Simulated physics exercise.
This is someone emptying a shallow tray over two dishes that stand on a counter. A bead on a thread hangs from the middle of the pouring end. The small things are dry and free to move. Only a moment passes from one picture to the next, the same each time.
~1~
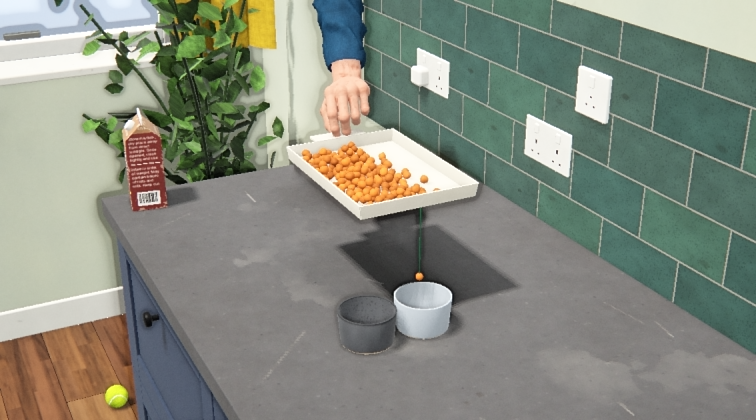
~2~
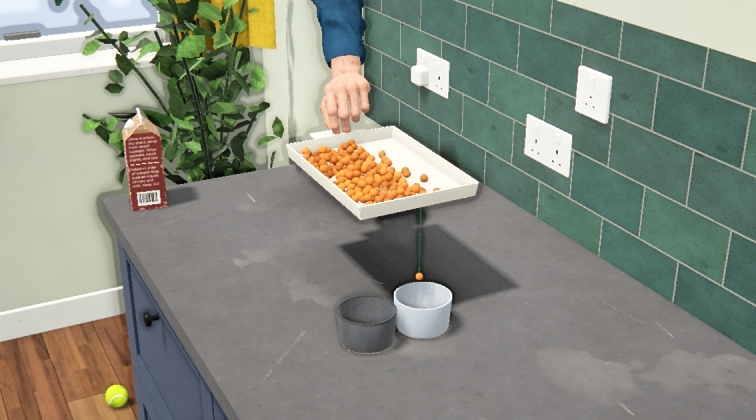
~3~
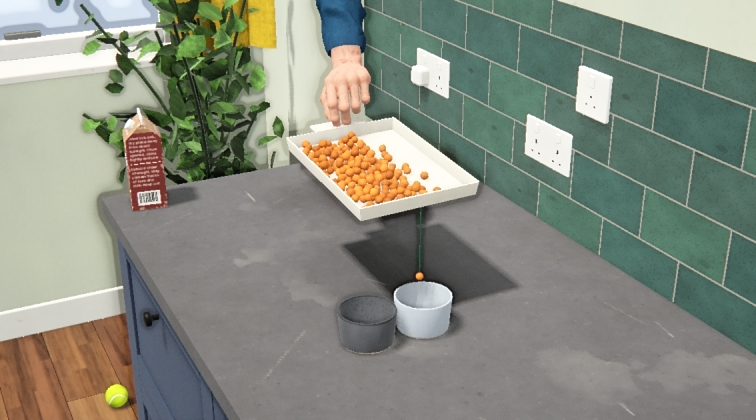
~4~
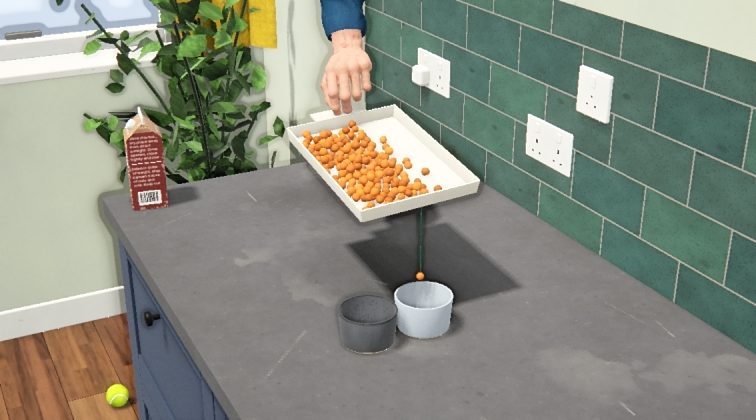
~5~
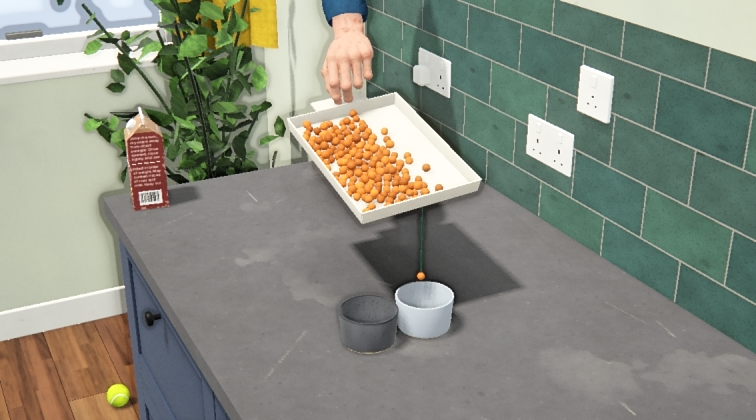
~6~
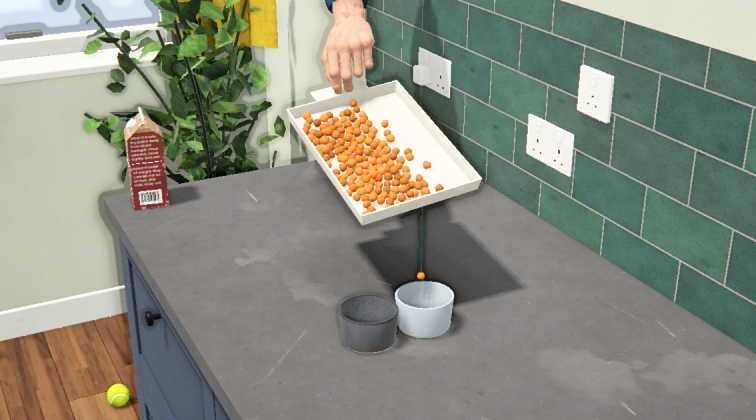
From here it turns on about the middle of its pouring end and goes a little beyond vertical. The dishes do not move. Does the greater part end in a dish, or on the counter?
Together they catch more than half.
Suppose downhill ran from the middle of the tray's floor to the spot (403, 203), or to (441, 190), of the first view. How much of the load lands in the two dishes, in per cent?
The first gives 30 %, the second 0 %.
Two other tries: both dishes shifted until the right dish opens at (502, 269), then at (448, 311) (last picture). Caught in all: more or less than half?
At the first place below a half, at the second below a half.
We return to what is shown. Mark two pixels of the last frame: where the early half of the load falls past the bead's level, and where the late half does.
First near (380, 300), later near (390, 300).
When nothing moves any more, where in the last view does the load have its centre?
Around (377, 336).
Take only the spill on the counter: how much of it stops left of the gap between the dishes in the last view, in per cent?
Near 40 %.
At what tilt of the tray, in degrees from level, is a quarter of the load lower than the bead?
At some 100 degrees.
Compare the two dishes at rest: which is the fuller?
The winner is left.
Soon, tray tipped steeply; nearly all on the tray; a stray few in the left dish; a stray few outside both; a small part in the air.
A while on, tray tipped past a quarter turn; about a quarter on the tray; about a third in the left dish; a small part in the right dish; about a quarter outside both; about a quarter in the air.
Towards the end, tray tipped past a quarter turn; about half in the left dish; a small part in the right dish; about a third outside both.
Finally, tray tipped past a quarter turn; about half in the left dish; a small part in the right dish; about a third outside both.
